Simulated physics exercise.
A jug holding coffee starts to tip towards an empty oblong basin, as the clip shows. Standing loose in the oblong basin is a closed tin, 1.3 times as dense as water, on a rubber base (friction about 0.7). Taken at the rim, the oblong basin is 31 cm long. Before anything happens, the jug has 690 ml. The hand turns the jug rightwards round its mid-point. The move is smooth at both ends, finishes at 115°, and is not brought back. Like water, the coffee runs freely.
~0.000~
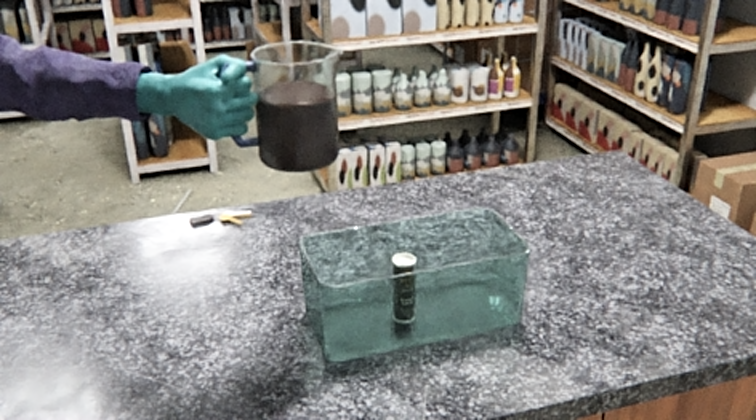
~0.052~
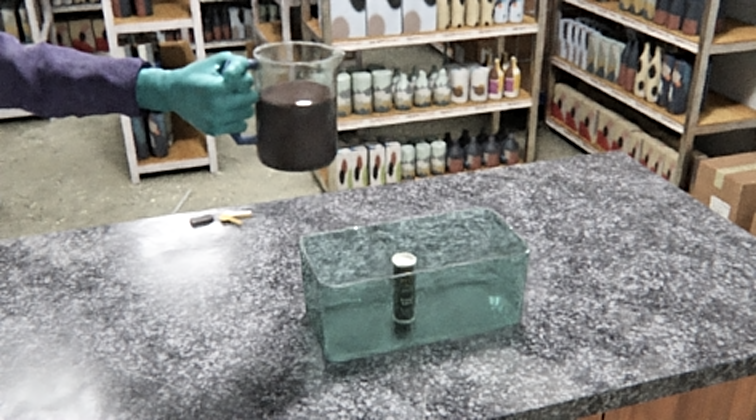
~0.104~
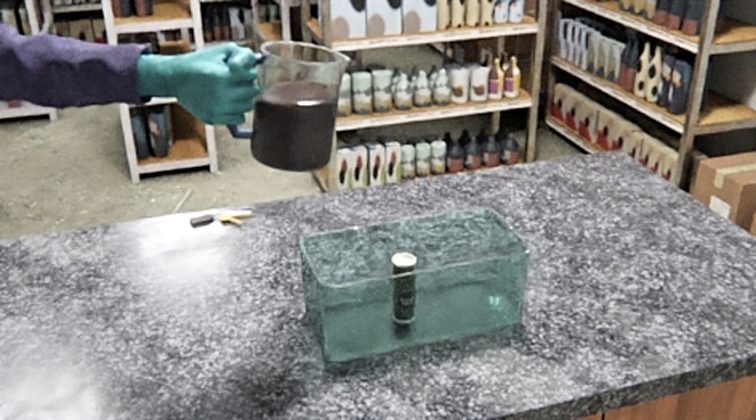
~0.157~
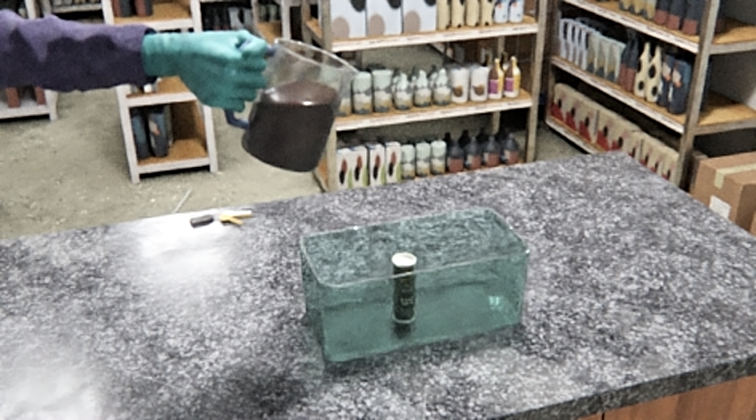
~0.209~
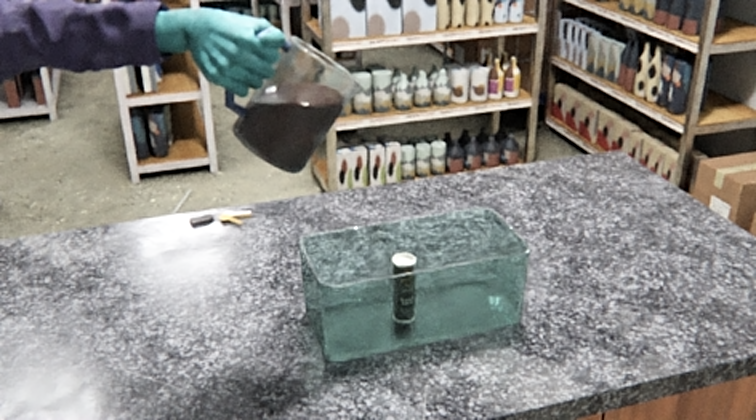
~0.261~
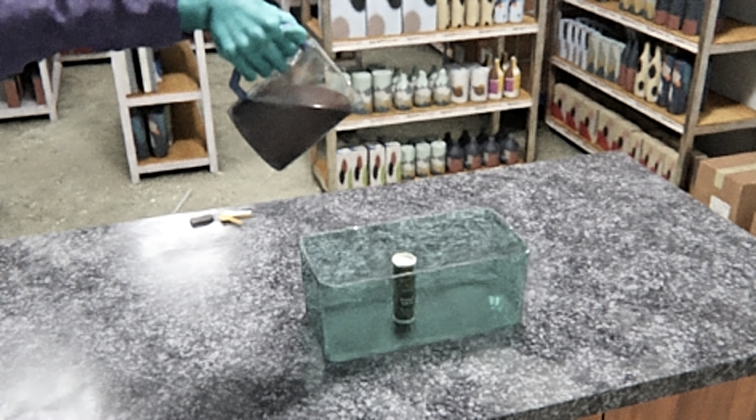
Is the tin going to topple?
No.
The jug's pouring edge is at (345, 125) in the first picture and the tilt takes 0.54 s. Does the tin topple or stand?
Then it tips over.
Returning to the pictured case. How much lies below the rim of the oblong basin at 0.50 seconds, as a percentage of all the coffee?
4 %, more or less.
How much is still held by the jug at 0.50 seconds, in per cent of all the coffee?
Around 58 percent.
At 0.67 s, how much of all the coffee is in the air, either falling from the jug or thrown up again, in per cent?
30 per cent, roughly.
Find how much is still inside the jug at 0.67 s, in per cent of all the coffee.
Around 14 in a hundred.
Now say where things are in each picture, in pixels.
In the first frame, it leans 0°; its right rim is at (342, 50); the coffee meets the walls at (257, 96) and (332, 87); the oblong basin's rim runs from (309, 263) to (511, 229); the tin's top is at (404, 262).
In the second frame, it leans 3°; its right rim is at (344, 52); the coffee meets the walls at (257, 95) and (332, 87).
In the third frame, it leans 10°; its right rim is at (350, 58); the coffee meets the walls at (258, 97) and (334, 87).
In the fourth frame, it leans 23°; its right rim is at (358, 70); the coffee meets the walls at (255, 104) and (338, 89).
In the fifth frame, it leans 38°; its right rim is at (364, 87); the coffee meets the walls at (241, 115) and (345, 92).
In the sixth frame, it leans 54°; its right rim is at (364, 106); the coffee meets the walls at (232, 105) and (351, 97).
After 0.50 s the tilt is 113° and 57 per cent is still to pour; the tin stands where it began.
After 0.67 s the tilt is 115° and 13 per cent is still to pour; the tin stands where it began.
After 0.85 s the tilt is 115° and 1 per cent is still to pour; the tin stands where it began.
After 1.04 s the tilt is 115° and 0 per cent is still to pour; the tin stands where it began.
In the end the tin stands where it began.
